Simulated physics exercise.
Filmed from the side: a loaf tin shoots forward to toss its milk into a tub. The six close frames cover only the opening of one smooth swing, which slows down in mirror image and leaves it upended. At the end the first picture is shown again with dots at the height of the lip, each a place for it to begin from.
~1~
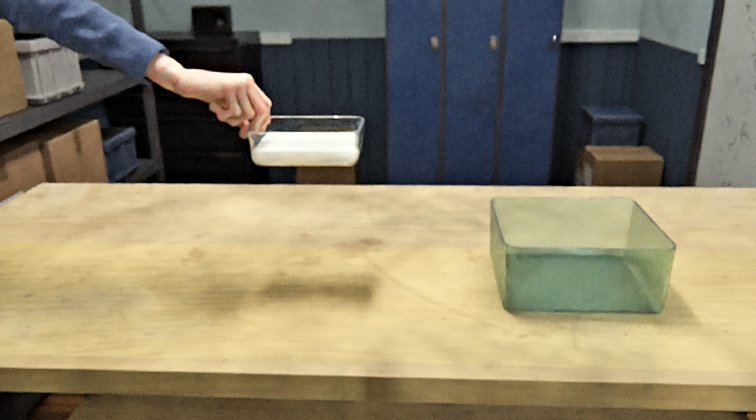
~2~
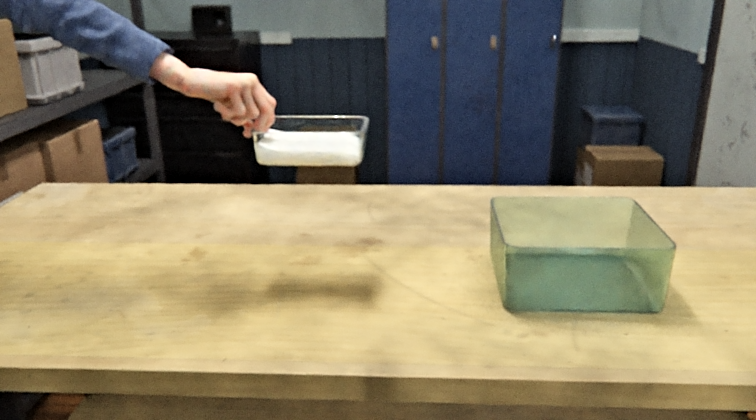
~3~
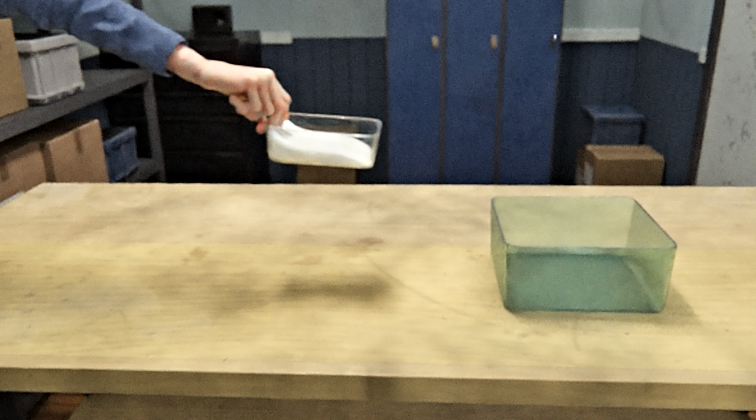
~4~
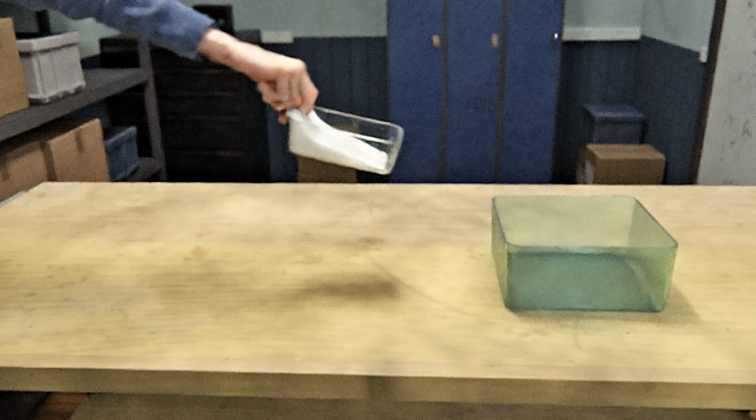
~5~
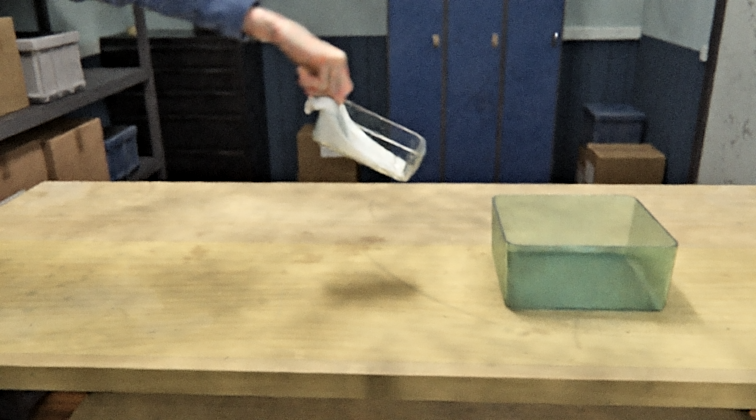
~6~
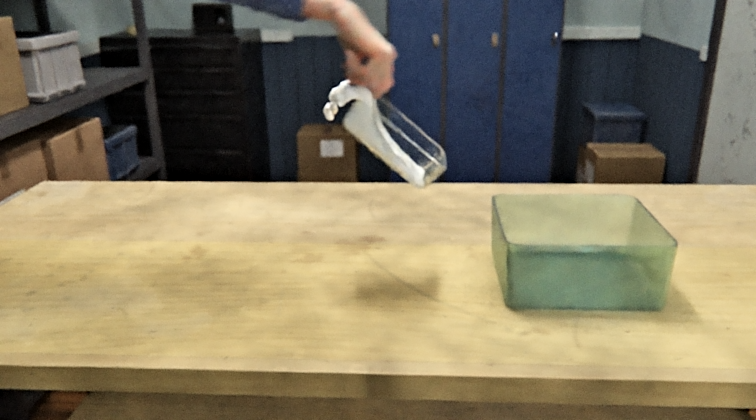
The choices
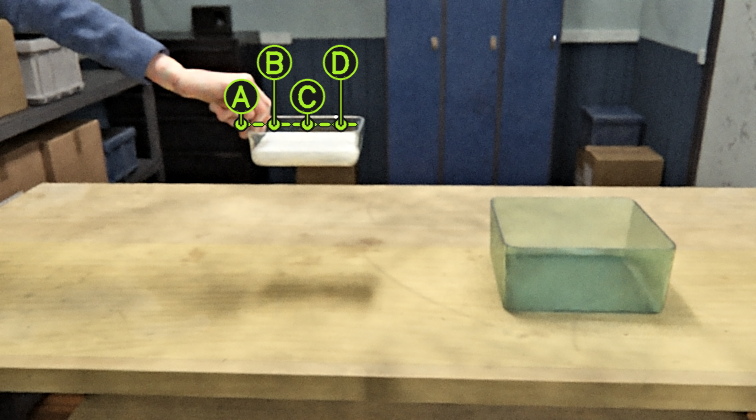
A hand held a clear container of milk above a table, left of a greenish tub, then swung it rightward, tilting its right end down as milk surged up and over the left rim.
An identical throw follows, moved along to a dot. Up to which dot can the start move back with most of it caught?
Place D.
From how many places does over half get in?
One of the four.
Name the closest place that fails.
C it is.
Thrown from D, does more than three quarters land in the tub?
No.
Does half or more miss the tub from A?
Yes, that goes wrong.
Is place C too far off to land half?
Yes, it does.
On the marked copy, A at (241, 124); B at (274, 124); C at (307, 124); D at (340, 124).
For place A, about 0 % lands in the tub, 99 % falls short.
For place B, about 1 % lands in the tub, 97 % falls short.
For place C, about 21 % lands in the tub, 75 % falls short and 4 % goes beside or beyond.
For place D, about 64 % lands in the tub, 31 % falls short and 5 % goes beside or beyond.
